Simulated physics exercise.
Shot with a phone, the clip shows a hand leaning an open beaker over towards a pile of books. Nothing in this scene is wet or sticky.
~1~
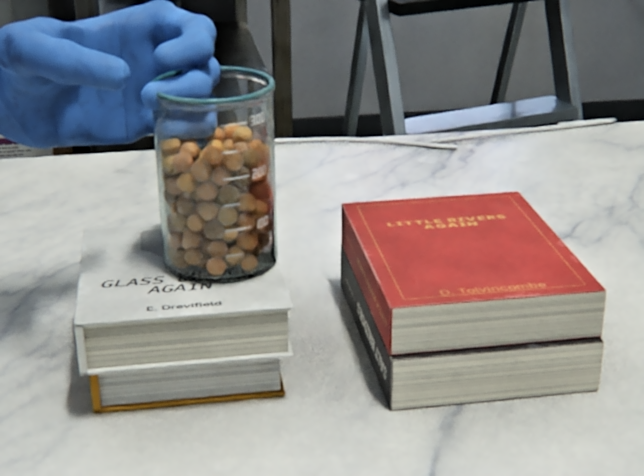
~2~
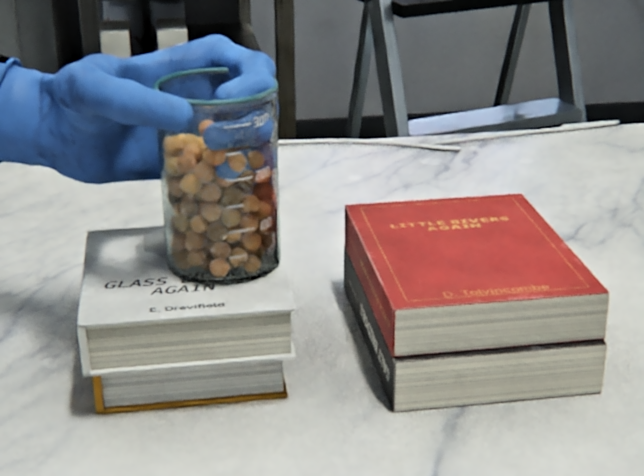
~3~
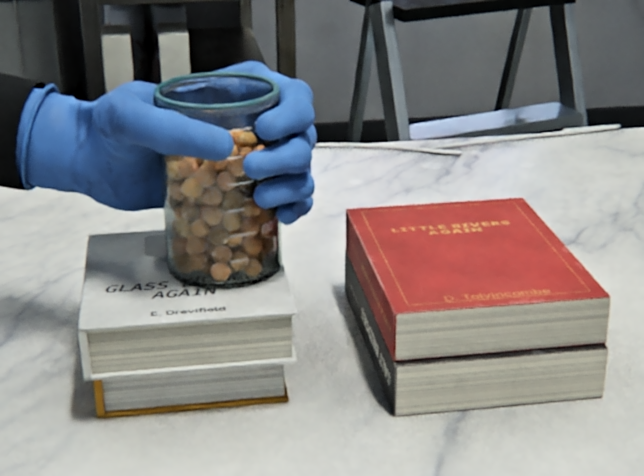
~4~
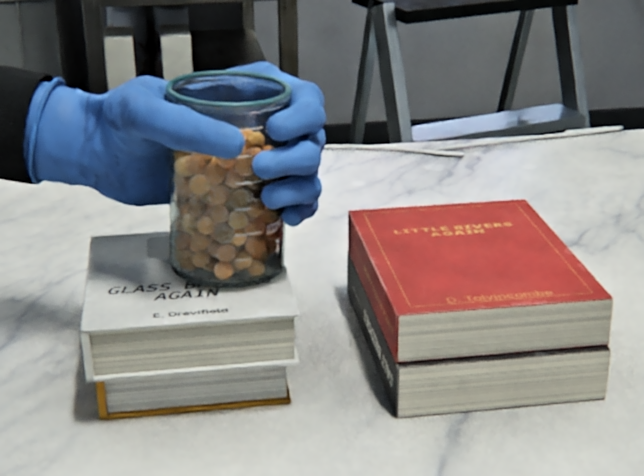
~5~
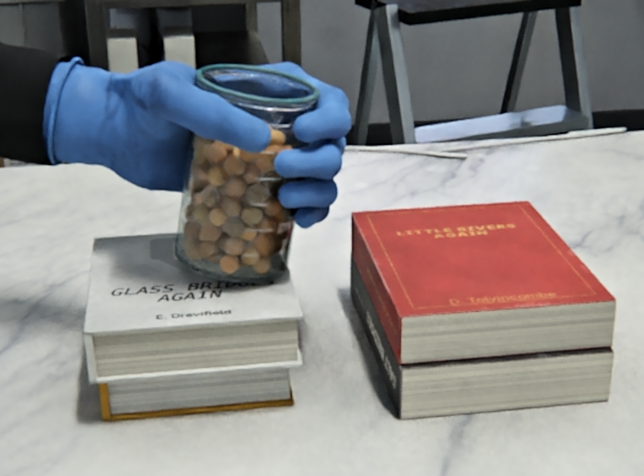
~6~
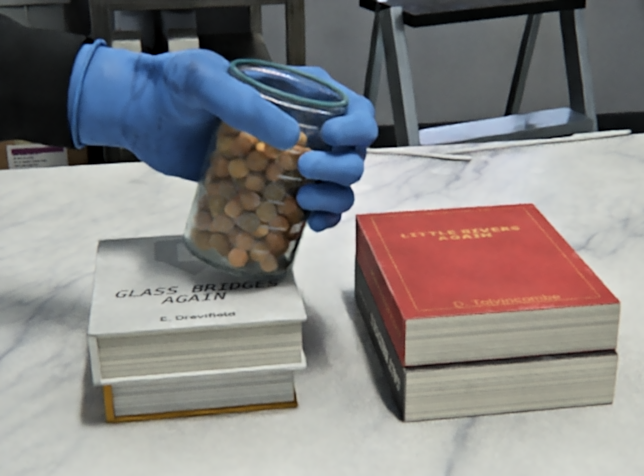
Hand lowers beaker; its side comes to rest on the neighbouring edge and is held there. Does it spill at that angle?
That's going to be a messy lean with some lost.
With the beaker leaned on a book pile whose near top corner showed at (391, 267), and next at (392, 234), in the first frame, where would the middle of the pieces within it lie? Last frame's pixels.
(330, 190) and (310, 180), approximately.
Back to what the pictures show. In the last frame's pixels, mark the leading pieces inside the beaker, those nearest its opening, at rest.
They come to rest near pixel (463, 234) of the last picture.
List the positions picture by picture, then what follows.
In the first frame, beaker (217, 174), three quarters full of round wooden beads; book pile (461, 265), its top about level with the beaker's foot.
In the second frame, beaker (220, 175), upright; rim (274, 83); top of the contents (218, 147).
In the third frame, beaker (221, 179), upright; rim (275, 87); book pile (465, 271).
In the fourth frame, beaker (228, 178), leaning 3°; rim (287, 88); top of the contents (228, 150).
In the fifth frame, beaker (245, 172), leaning 10°; rim (315, 91); book pile (471, 274).
In the sixth frame, beaker (263, 169), leaning 18°; rim (345, 98); book pile (475, 276), its top about level with the beaker's foot.
Then, 0.79 s later than the last frame, the beaker leans 51°; everything is still inside.
Then, 1.49 s later than the last frame, the beaker leans 81°; everything is still inside.
Then, 2.09 s later than the last frame, the beaker rests on the book pile at 89°; roughly a quarter of the round wooden beads out of it.
When it is over, the beaker rests on the book pile at 89°; roughly a third of the round wooden beads out of it.
